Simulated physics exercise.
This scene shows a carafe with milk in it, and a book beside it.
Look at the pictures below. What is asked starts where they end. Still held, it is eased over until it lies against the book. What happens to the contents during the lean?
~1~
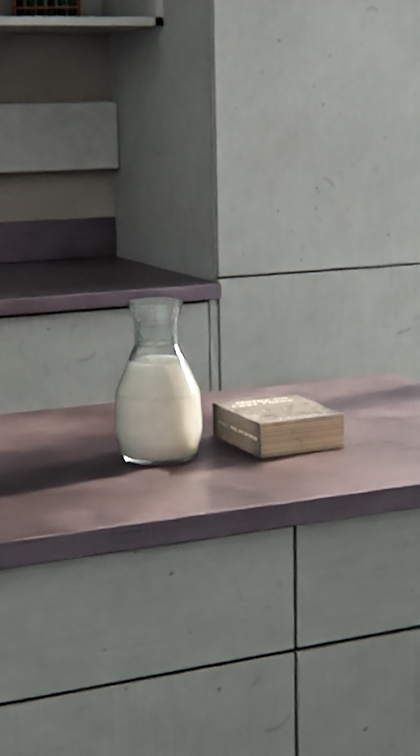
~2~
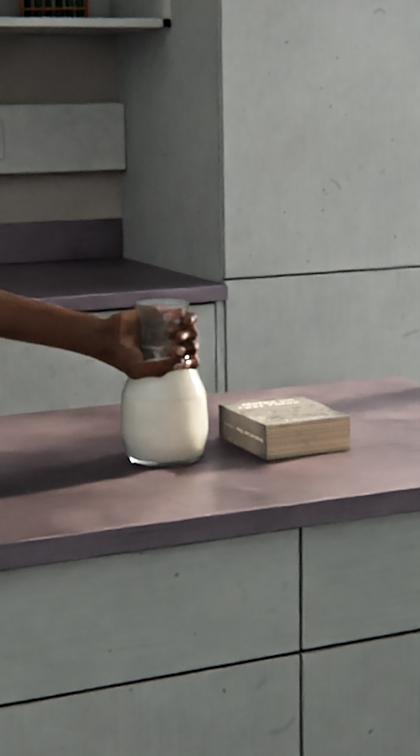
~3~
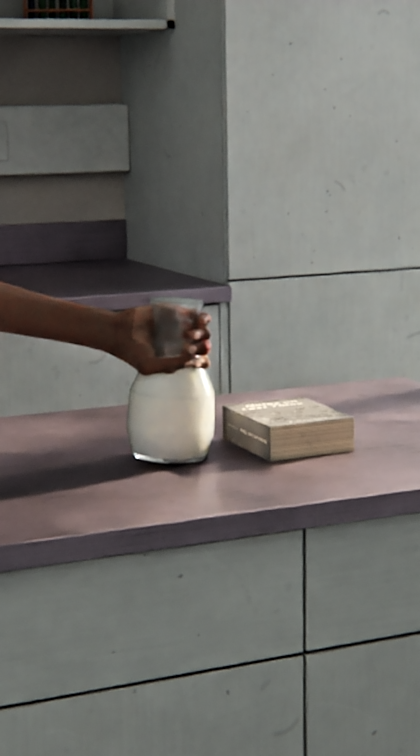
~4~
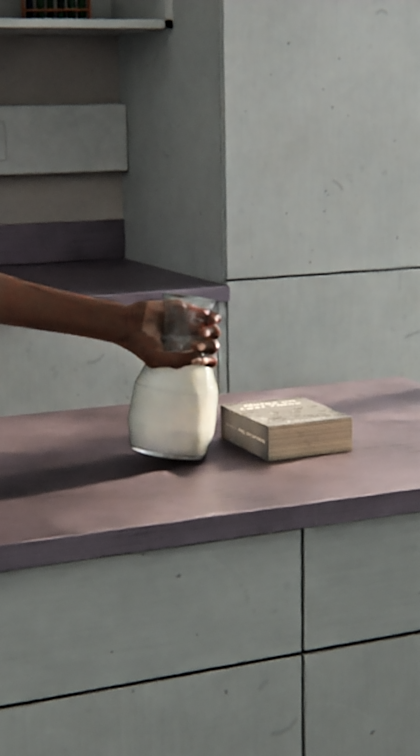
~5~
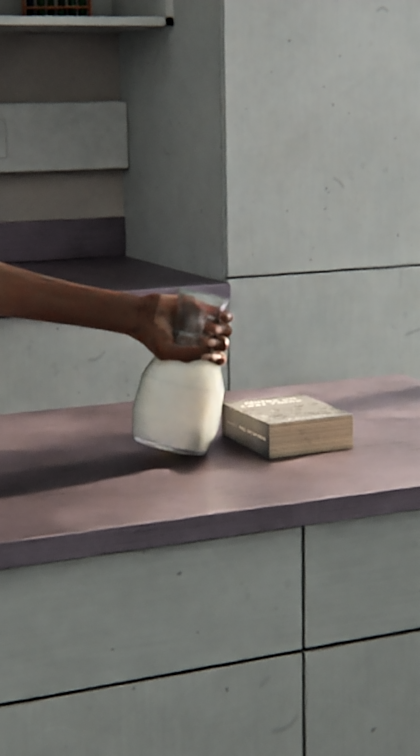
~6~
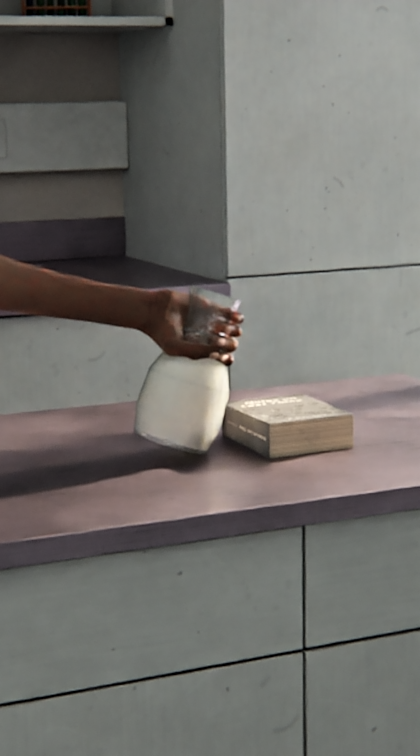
They all stay inside.
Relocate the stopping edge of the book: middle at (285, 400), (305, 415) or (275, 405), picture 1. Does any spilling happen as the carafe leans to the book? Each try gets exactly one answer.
As listed: Runs over, runs over, slops over.
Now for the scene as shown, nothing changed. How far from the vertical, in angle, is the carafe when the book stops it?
Looks like around 50 degrees to me.
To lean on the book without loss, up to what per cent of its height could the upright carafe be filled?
Fill limit: Approx. 85 in a hundred.
Next, the carafe leans by about 35°; its rim is dry.
After that, the carafe leans by about 45°; its rim is dry.
Finally, the carafe leans by about 50°, against the book; its rim is dry.
